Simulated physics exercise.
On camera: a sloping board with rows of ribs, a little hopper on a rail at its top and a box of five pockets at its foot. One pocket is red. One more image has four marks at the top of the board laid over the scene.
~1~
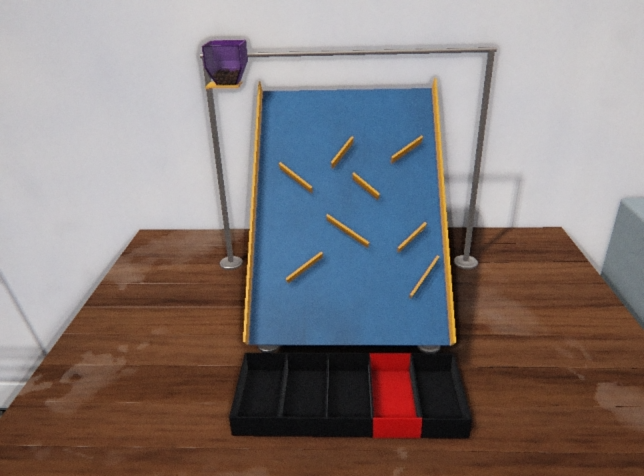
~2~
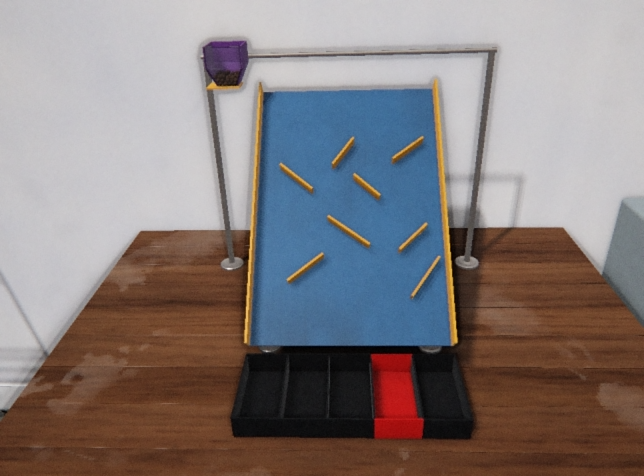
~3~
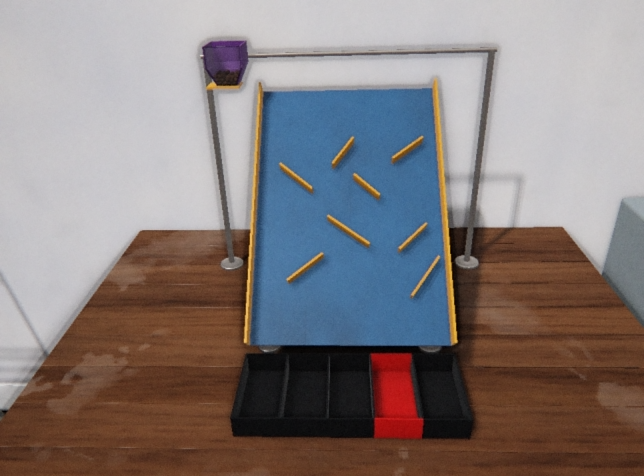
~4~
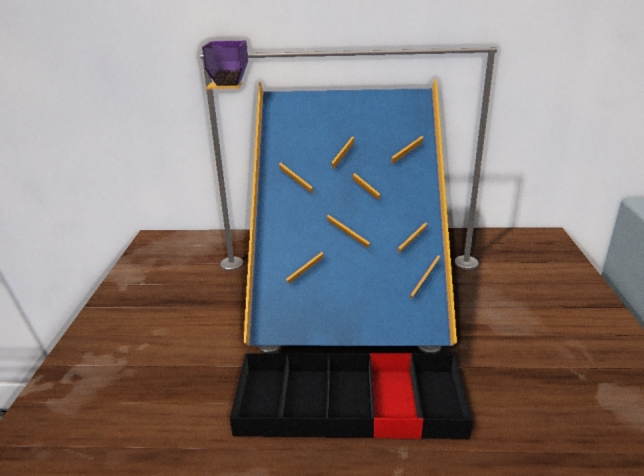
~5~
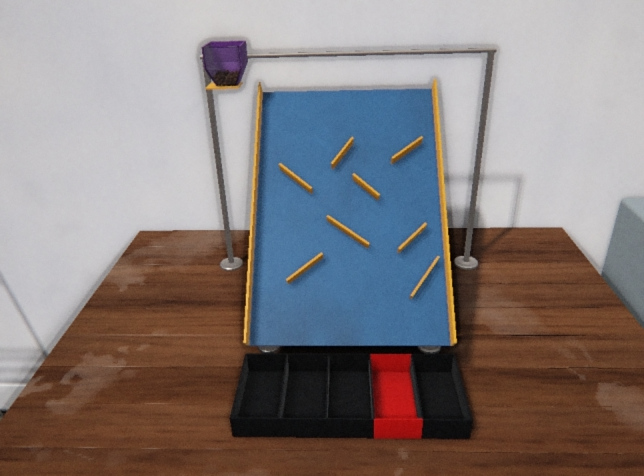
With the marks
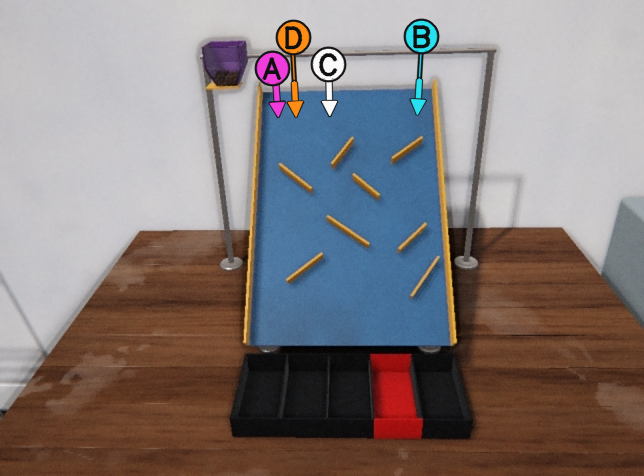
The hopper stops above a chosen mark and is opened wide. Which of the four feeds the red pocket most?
Take D.
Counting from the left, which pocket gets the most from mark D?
The fourth from the left.
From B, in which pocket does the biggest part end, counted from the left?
It is the third one.
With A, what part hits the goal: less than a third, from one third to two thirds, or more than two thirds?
It is less than a third.
On the marked copy, mark A meets the board at (277, 111); mark B meets the board at (417, 108); mark C meets the board at (329, 110); mark D meets the board at (295, 111).
With A, about a quarter in the red pocket, about half in other pockets, a small part outside the box.
With B, about a quarter in the red pocket, most in other pockets, a stray few outside the box.
With C, about a quarter in the red pocket, about two thirds in other pockets, a stray few outside the box.
With D, about two thirds in the red pocket, about a third in other pockets, a stray few outside the box.
